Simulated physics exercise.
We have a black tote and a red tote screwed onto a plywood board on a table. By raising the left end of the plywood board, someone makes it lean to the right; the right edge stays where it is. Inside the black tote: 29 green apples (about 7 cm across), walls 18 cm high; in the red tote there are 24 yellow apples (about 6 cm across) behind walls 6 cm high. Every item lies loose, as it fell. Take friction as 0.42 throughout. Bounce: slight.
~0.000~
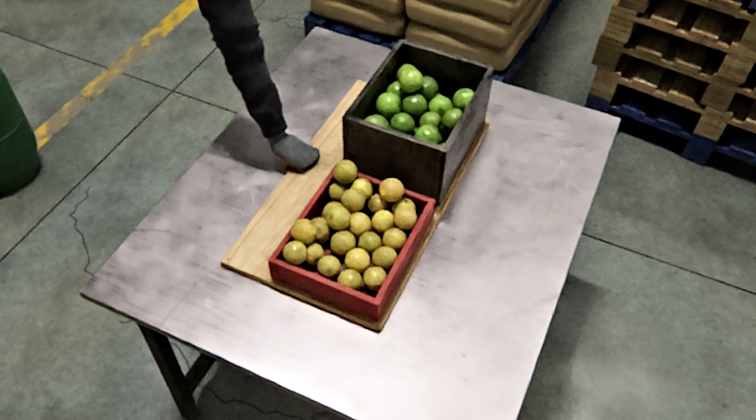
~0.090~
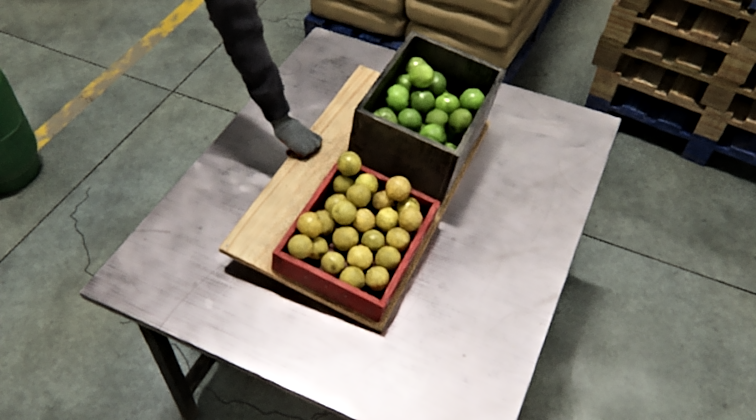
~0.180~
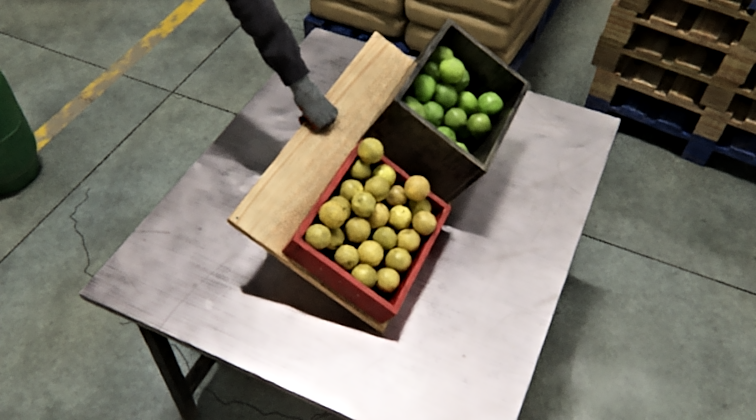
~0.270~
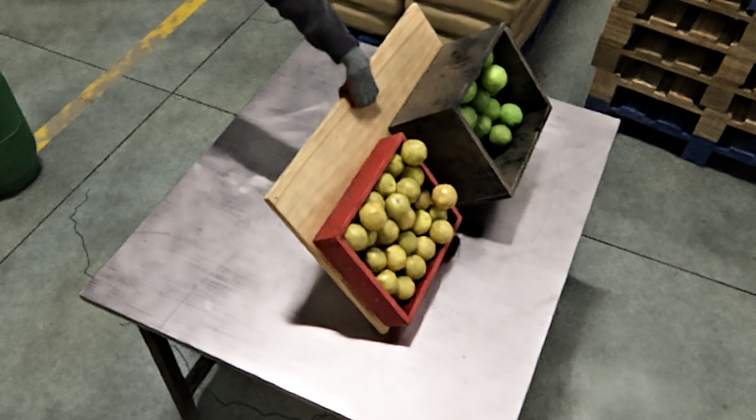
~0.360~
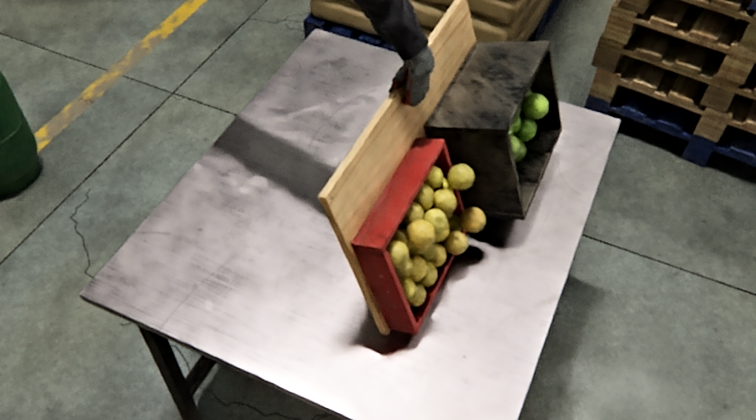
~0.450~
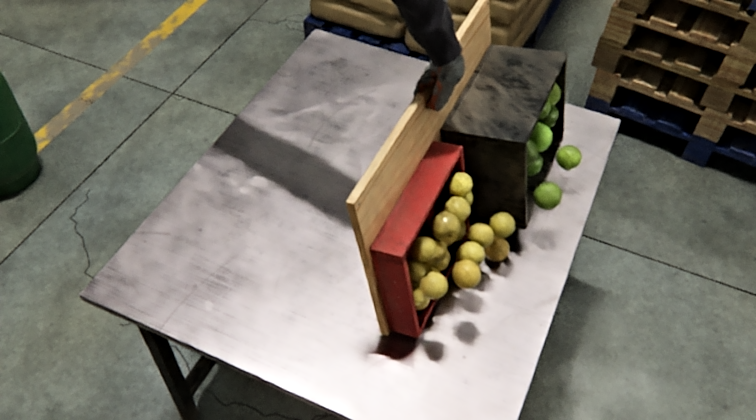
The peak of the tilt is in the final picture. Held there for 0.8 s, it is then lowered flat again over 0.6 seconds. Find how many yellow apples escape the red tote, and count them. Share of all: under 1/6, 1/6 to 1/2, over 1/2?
It retains a minority.
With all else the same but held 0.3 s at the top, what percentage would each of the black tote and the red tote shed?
Black tote: 40%, red tote: 60%.
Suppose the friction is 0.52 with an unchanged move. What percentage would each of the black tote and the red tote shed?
In that case the black tote sheds 30 per cent, while the red tote sheds 70 per cent.
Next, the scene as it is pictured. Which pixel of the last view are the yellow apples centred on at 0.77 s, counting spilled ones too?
(479, 288).
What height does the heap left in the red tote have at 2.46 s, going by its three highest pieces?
Roughly 6 cm.
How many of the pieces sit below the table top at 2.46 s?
Estimated tally of pieces: Close to 20.
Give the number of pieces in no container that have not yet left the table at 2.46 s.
Near 8, give or take.
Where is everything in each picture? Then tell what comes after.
In the first picture (places track the rim corner closest to us here), red tote (373, 300); black tote (442, 148); tipped 0°; all still inside.
The second picture shows red tote (379, 302); black tote (455, 152); tipped 8°.
The third picture shows red tote (392, 309); black tote (483, 167); tipped 28°.
The fourth picture shows red tote (407, 319); black tote (511, 192); tipped 51°.
The fifth picture shows red tote (416, 328); black tote (524, 214); tipped 71°; 3 out, the lowest apple at (473, 220).
The sixth picture shows red tote (419, 332); black tote (527, 224); tipped 79°; 9 out, the lowest apple at (497, 249).
After 0.77 s, tilt 79°; the black tote is down by 13 of 29 and the red tote is down by 15 of 24.
After 1.17 s, tilt 79°; the black tote is down by 13 of 29 and the red tote is down by 15 of 24.
After 1.73 s, tilt 8°; the black tote is down by 13 of 29 and the red tote is down by 15 of 24.
When it is over (at 2.46 s), the black tote is down by 13 of 29 and the red tote is down by 15 of 24. Asked share, 15 of 24, 62 per cent.
